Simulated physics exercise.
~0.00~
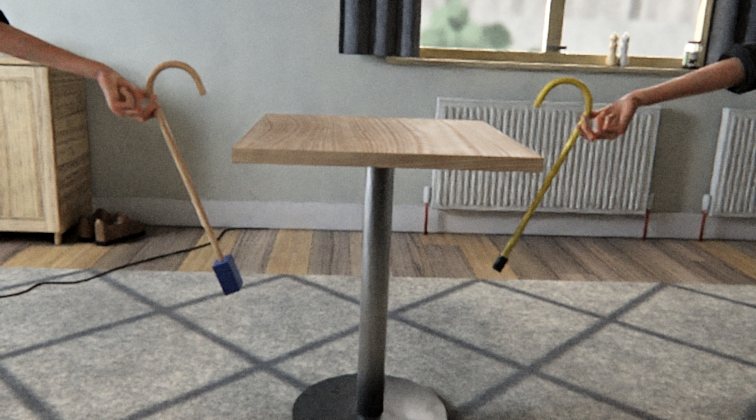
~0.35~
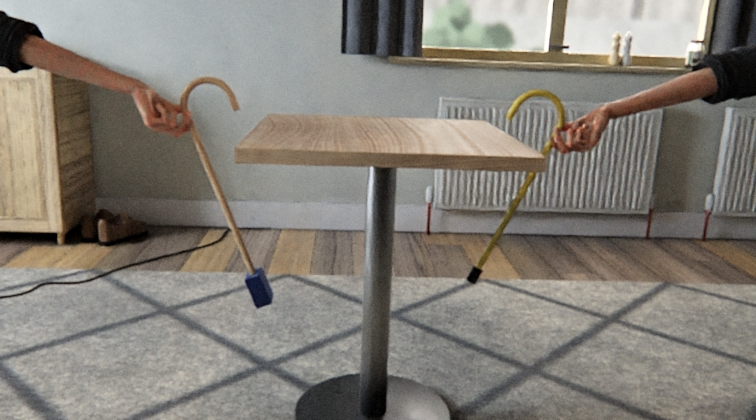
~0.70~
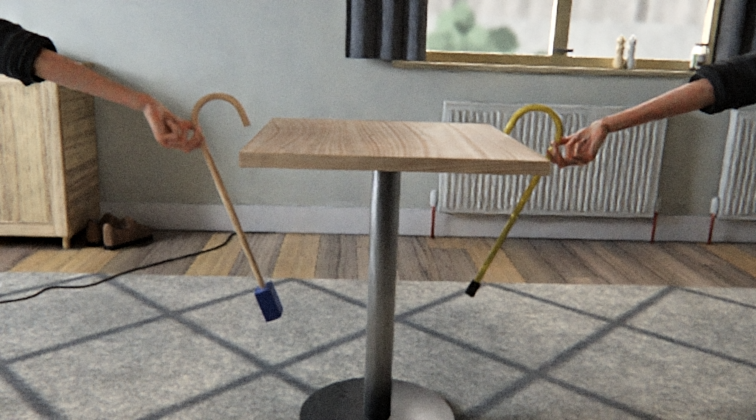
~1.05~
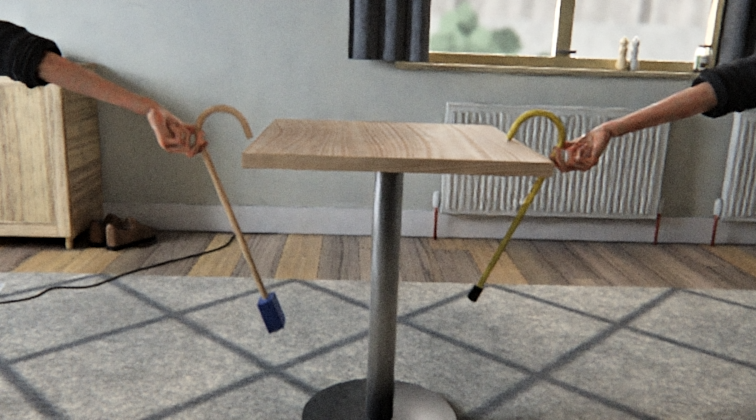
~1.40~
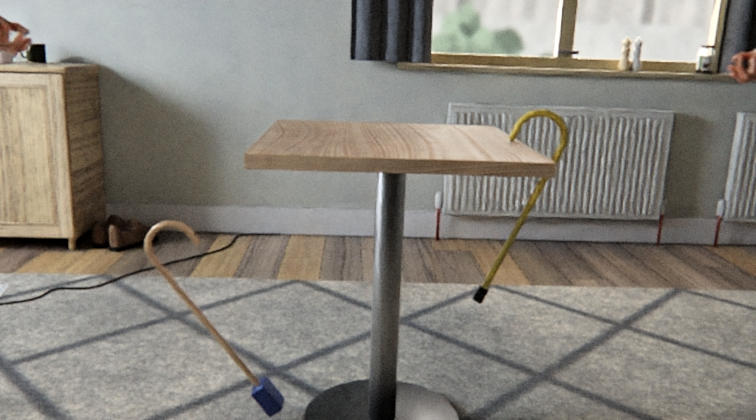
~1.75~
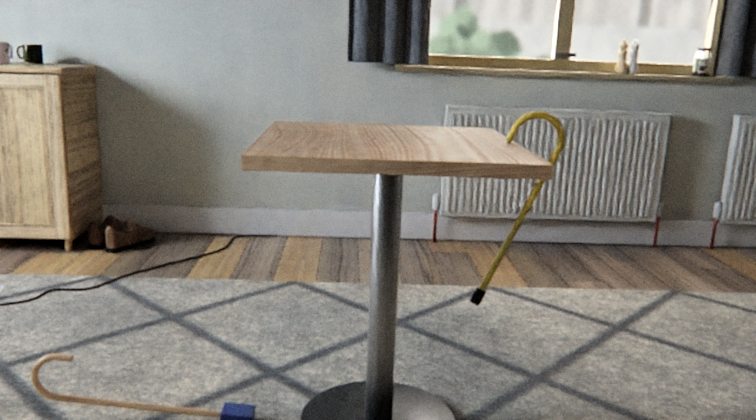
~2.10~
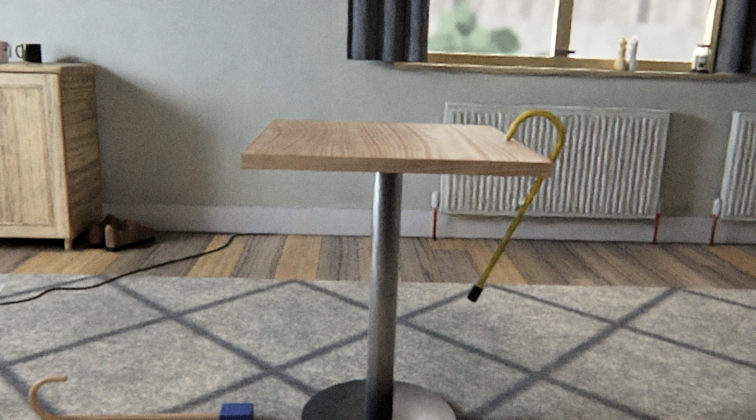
Two hands release hooked sticks; the blue-ended one falls while the yellow cane hangs on the table.
